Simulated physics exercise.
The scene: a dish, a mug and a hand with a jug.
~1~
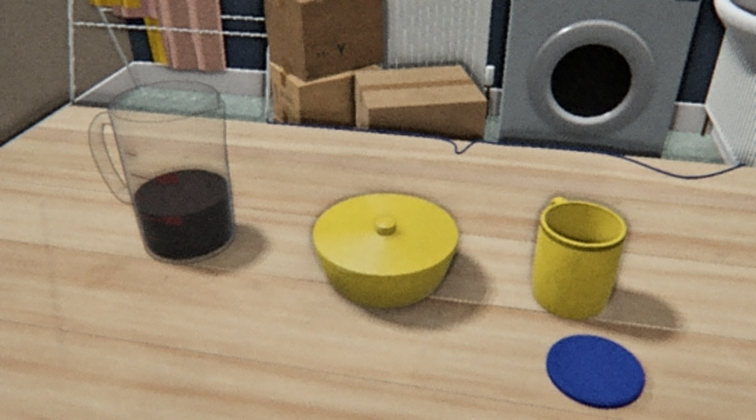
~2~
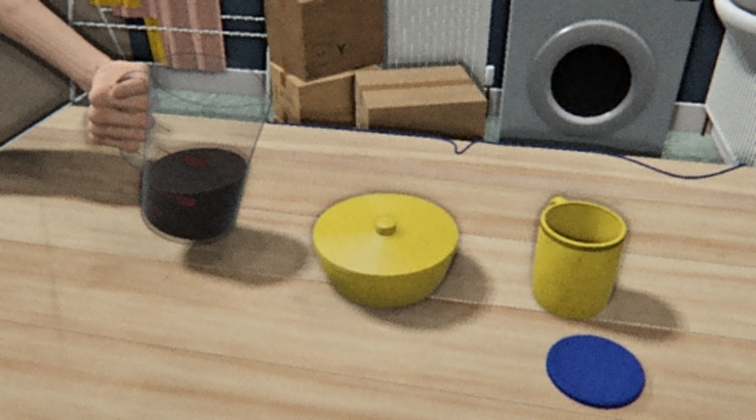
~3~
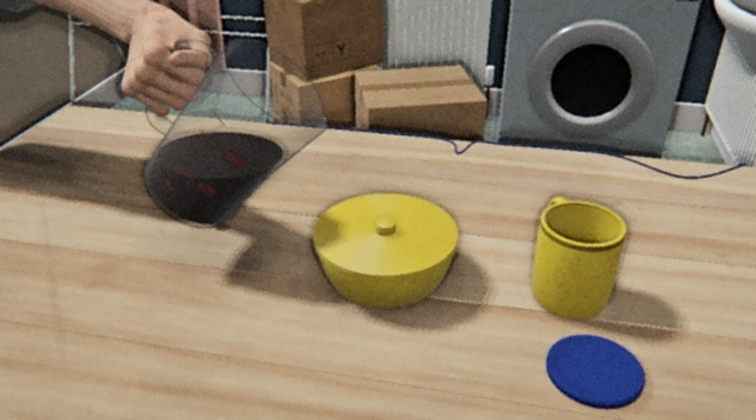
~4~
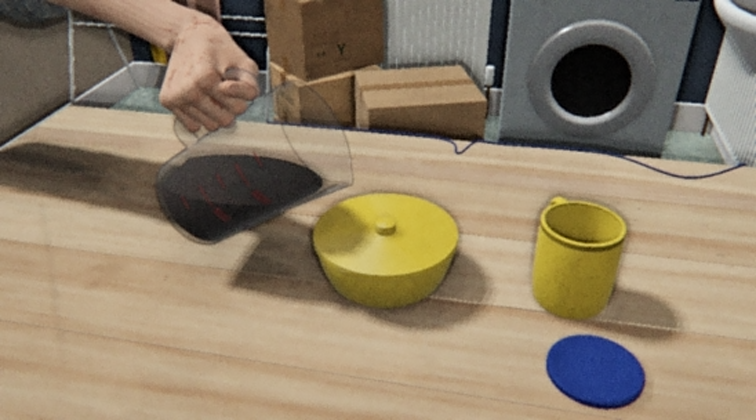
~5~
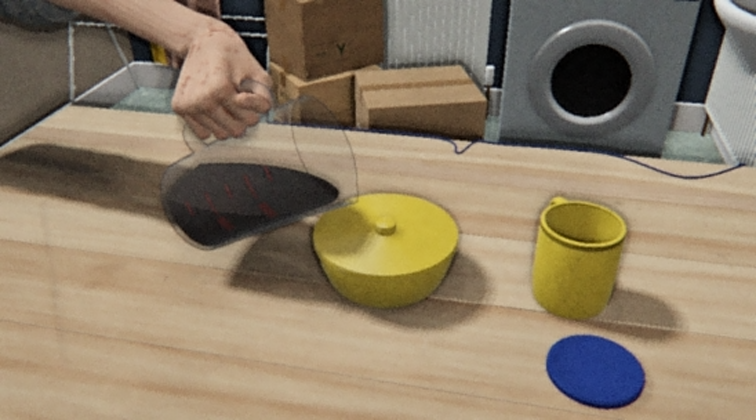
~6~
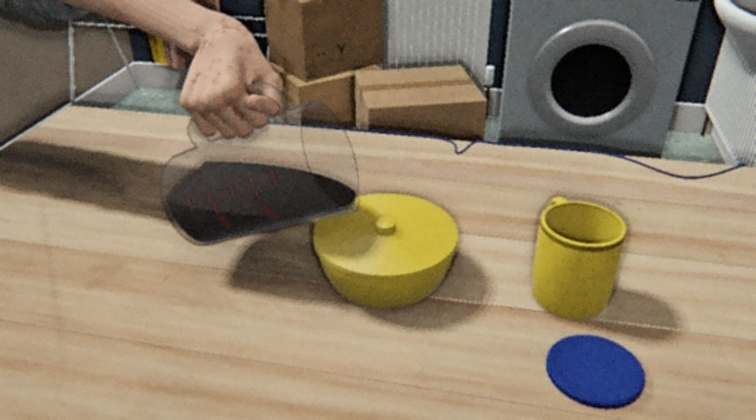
A hand enters from the upper left, above a pale wooden table seen from slightly above by a still camera, with cardboard boxes and a front-loading machine behind. A clear jug of dark liquid stands at left, a lidded yellow dish in the centre, and an open yellow mug at right behind a flat blue disc. Gripping the handle, the hand lifts the jug, moves it right and tilts it steeply towards the dish, the liquid sliding to its rim.
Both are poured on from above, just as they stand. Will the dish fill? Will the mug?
The dish gets none inside and the mug catches it.
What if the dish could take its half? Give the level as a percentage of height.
About 45 per cent.
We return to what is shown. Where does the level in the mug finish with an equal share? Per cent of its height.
I make it 65 per cent.
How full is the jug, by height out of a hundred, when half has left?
I make it 15 per cent.
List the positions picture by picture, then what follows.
In the first frame, before the pour; jug (178, 171) about a third full; dish (386, 258) with its lid on; mug (575, 264) open.
In the second frame, the jug is on its way; jug about a third full, surface at (196, 170); dish (386, 258) with its lid on.
In the third frame, tilting; jug (232, 138) tipped 40° with all of its load; mug (575, 264) open.
In the fourth frame, no stream yet; jug (255, 167) tipped 55° with all of its load; dish (386, 258) with its lid on.
In the fifth frame, still nothing leaves it; jug (260, 177) tipped 60° with all of its load; mug (575, 264) open.
In the sixth frame, on the point of pouring; jug (262, 178) tipped 65° with all of its load; dish (386, 258) with its lid on; mug (575, 264) open.
A moment on, it hits the lid of the dish and runs off.
Further on, the coffee goes into the mug.
When it is over, the dish is empty, in a puddle; the mug has its share inside.
